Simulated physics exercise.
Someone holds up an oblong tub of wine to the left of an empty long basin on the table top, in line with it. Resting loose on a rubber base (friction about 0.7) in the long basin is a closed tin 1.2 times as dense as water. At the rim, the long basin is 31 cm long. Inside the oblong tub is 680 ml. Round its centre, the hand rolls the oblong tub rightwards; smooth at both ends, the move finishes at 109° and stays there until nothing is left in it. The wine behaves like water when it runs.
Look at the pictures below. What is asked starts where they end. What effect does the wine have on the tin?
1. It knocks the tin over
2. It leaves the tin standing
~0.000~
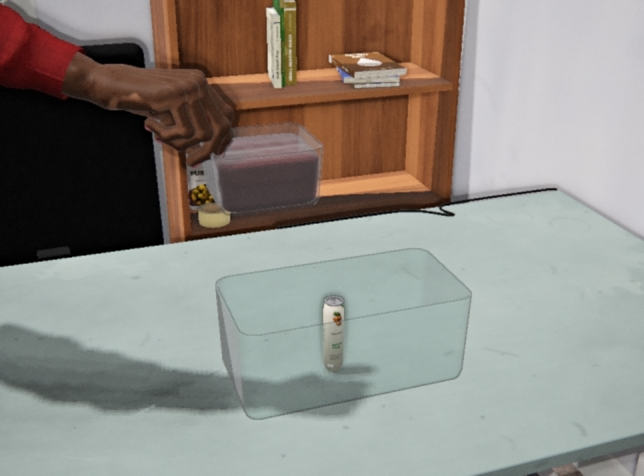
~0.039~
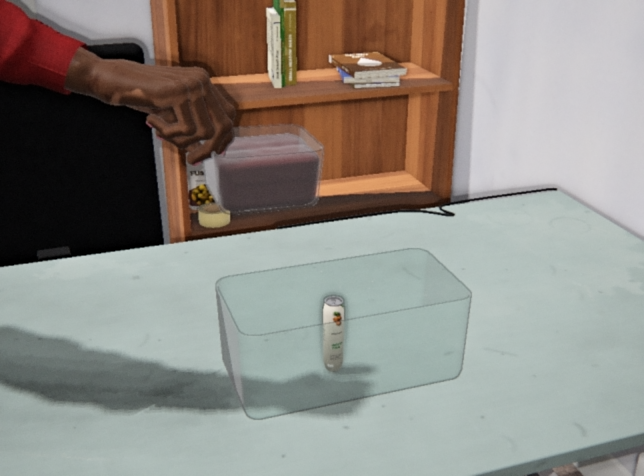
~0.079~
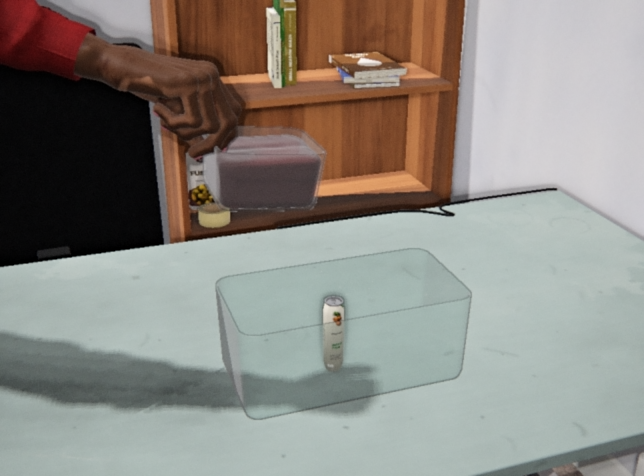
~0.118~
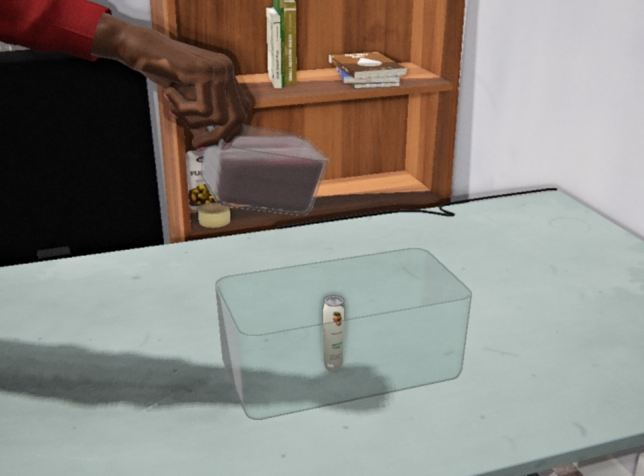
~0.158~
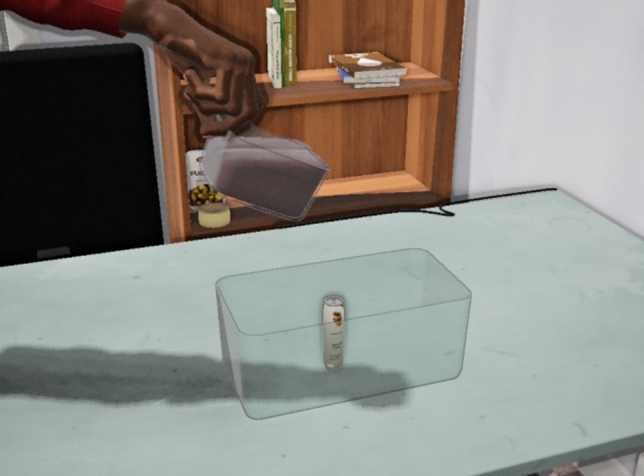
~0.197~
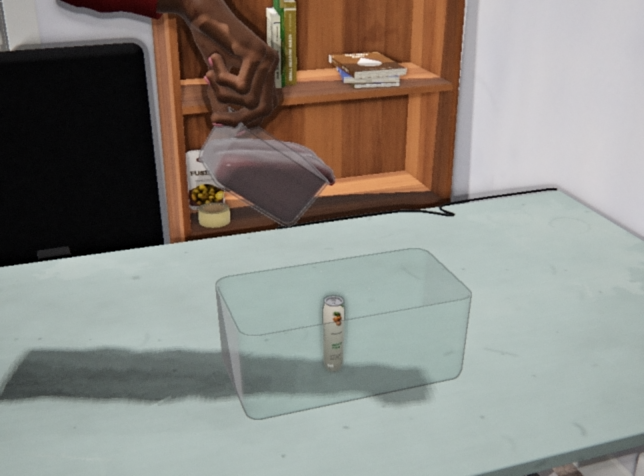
Option 2: It leaves the tin standing.
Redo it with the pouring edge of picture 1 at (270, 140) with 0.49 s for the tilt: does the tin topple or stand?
Then it tips over.
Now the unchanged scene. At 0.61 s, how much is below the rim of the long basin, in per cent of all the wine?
My estimate is about 90 percent.
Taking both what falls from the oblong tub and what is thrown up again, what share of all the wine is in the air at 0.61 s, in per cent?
Airborne share: Near 8 %.
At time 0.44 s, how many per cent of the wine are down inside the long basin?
28 %, roughly.
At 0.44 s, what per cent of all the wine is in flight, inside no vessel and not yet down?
56 %.
Then, 0.44 s in, the tilt is 106° and 15 per cent is still to pour; the tin stands where it began.
Then, 0.61 s in, the tilt is 109° and 2 per cent is still to pour; the tin stands where it began.
Then, 0.79 s in, the tilt is 109° and 0 per cent is still to pour; the tin stands where it began.
Then, 0.99 s in, the tilt is 109° and 0 per cent is still to pour; the tin stands where it began.
Finally, the tin stands where it began.
